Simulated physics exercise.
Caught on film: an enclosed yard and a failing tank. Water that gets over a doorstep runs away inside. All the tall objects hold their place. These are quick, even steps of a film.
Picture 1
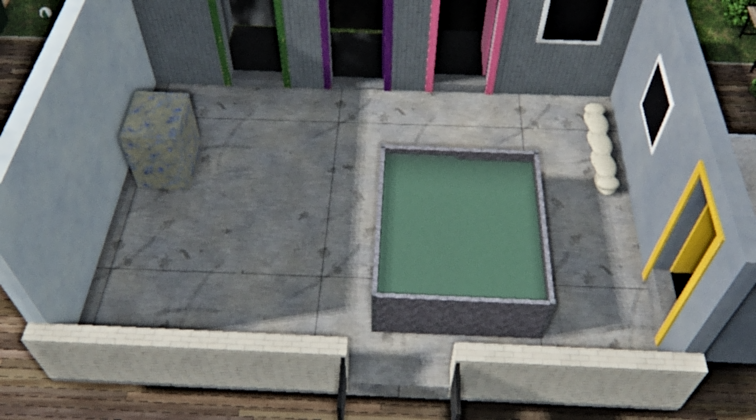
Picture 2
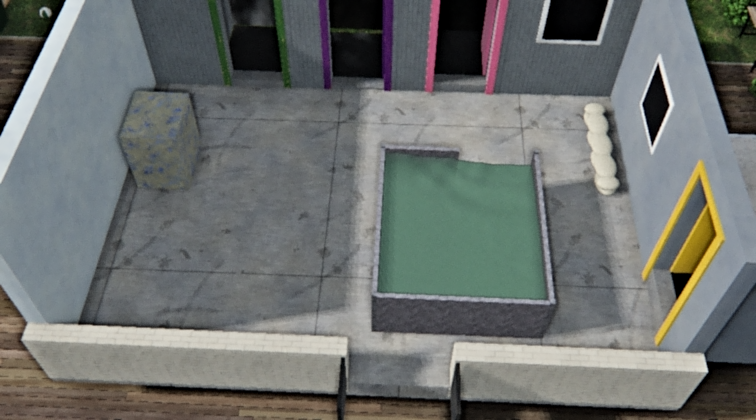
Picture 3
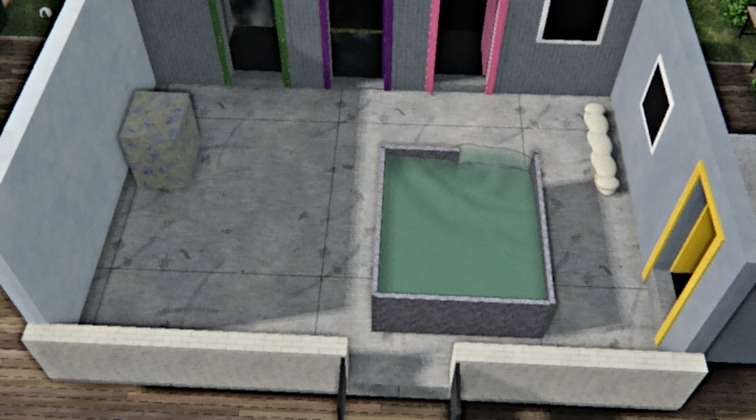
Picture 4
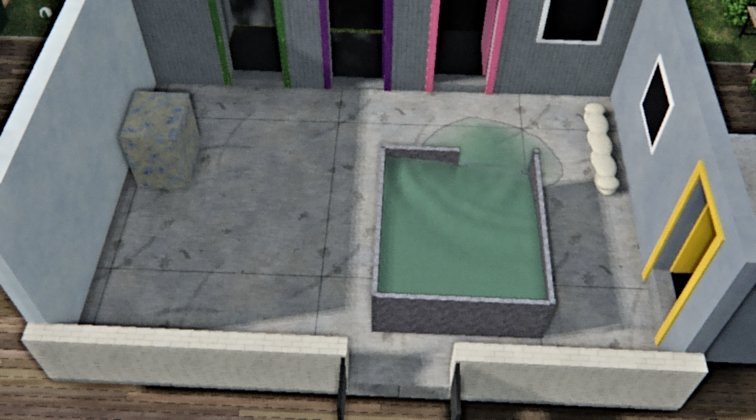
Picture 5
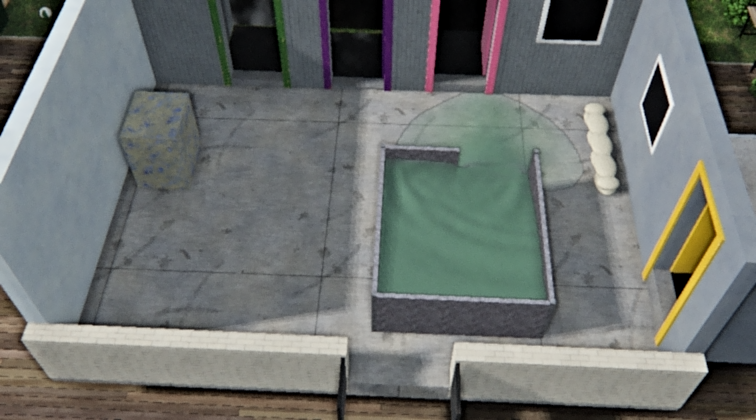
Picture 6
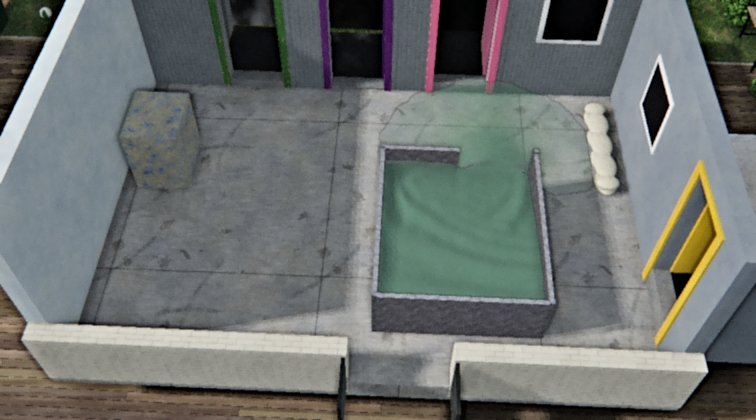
A square tank of green water with dark grey walls stands right of centre in a walled concrete yard, seen from high above. A mottled block sits at left, a pale lumpy row lies by the right wall, and green, purple, pink and yellow trim edges the openings. A gap opens in the tank's far side, and rippling water pours out, spreading thinly toward the back wall while everything else stays still.
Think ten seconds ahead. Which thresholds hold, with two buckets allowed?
In the end: The green door stays under that; the yellow door stays under that; the pink door takes more than that; the purple door takes more than that.
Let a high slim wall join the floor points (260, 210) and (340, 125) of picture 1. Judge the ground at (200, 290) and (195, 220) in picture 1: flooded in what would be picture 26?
One after the other: No water, not flooded.
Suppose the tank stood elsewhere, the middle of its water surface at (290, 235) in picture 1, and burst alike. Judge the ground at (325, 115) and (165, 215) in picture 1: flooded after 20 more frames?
In that order: Flooded, no water.
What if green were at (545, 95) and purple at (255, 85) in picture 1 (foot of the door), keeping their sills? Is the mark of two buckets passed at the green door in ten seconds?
Then: The green one goes over.
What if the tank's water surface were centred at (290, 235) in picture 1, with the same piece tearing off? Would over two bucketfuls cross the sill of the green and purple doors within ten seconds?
My reading: The green one takes more, the purple one goes over.
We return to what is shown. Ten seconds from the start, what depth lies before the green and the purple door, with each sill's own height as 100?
About 80 and 110 per cent.
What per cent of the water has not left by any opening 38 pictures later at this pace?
Near 92 in a hundred.
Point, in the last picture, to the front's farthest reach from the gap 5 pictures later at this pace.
Around (323, 92).
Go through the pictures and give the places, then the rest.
In the first frame, the tank at (461, 222) is whole and still.
In the second frame, water pours out on the tank's far side and has run to a hidden place.
In the third frame, water pours out on the tank's far side and has run to a hidden place.
In the fourth frame, the front is at (469, 122), out from the gap on the tank's far side.
In the fifth frame, water pours out on the tank's far side and has run to (472, 94).
In the sixth frame, the front is at (543, 96), out from the gap on the tank's far side.
A moment on, water covers 20 % of the floor; the green door not reached, the yellow door not reached, the pink door over two buckets in, the purple door wet at the sill, nothing in.
Next, water covers 30 % of the floor; the green door wet at the sill, nothing in, the yellow door not reached, the pink door far over two buckets in, the purple door under two buckets in.
Then, water covers 60 % of the floor; the green door wet at the sill, nothing in, the yellow door wet at the sill, nothing in, the pink door far over two buckets in, the purple door over two buckets in.
Later, water covers 90 % of the floor; the green door wet at the sill, nothing in, the yellow door wet at the sill, nothing in, the pink door far over two buckets in, the purple door over two buckets in.
In the end, water covers 95 % of the floor; the green door wet at the sill, nothing in, the yellow door wet at the sill, nothing in, the pink door far over two buckets in, the purple door over two buckets in.
